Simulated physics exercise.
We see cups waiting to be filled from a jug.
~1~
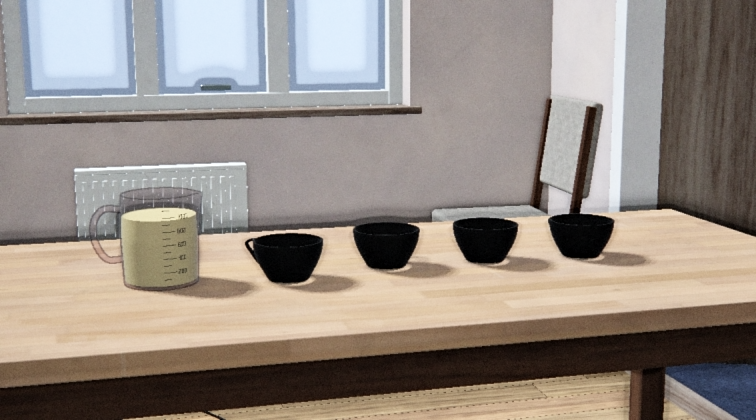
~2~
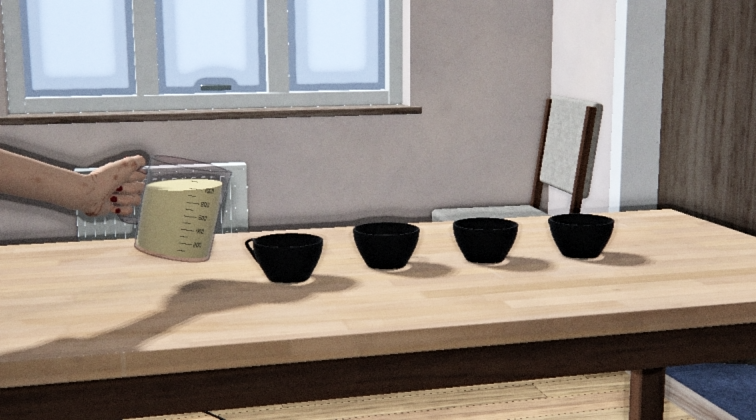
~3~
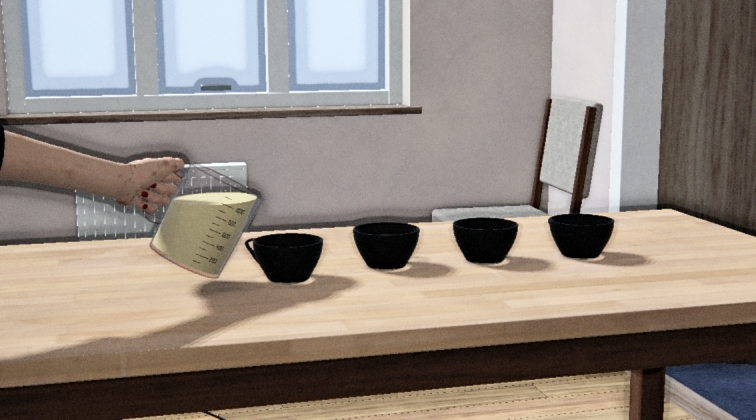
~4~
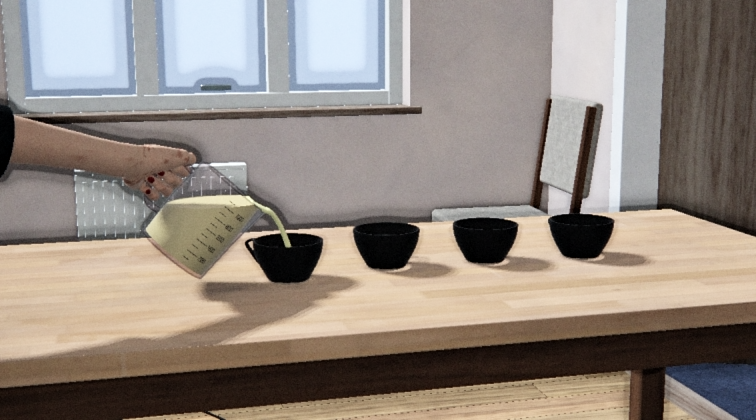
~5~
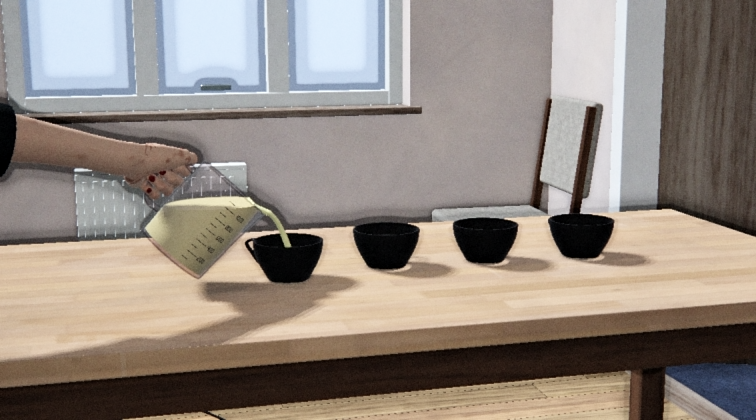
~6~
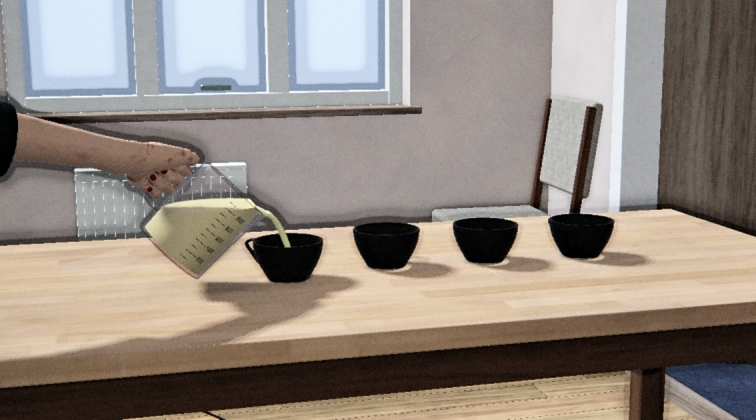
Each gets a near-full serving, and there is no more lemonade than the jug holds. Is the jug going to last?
The lemonade runs short.
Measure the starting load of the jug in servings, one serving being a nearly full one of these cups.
About 3.0.
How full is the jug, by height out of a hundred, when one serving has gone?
Roughly 50 per cent.
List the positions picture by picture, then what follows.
All stand on the top; jug (160, 235) about three quarters full; four cups, the last at (581, 236), in the first frame.
The hand lifts the jug; jug about three quarters full, surface at (185, 186); the first is empty, in the second frame.
The jug is brought over; jug (206, 218) tipped 30° with all of its load; four cups, the last at (581, 236), in the third frame.
A stream runs into the first cup; jug (204, 218) tipped 40° with nearly all of its load; the first is nearly empty, in the fourth frame.
A stream runs into the first cup; jug (204, 218) tipped 45° with nearly all of its load; four cups, the last at (581, 236), in the fifth frame.
A stream runs into the first cup; jug (204, 218) tipped 45° with nearly all of its load; the first is about a third full, in the sixth frame.
Soon after, the first is about two thirds full.
Later, the first is done and the jug has about two thirds of its load.
In the end, the jug is empty with three filled and the next at a little of a serving.
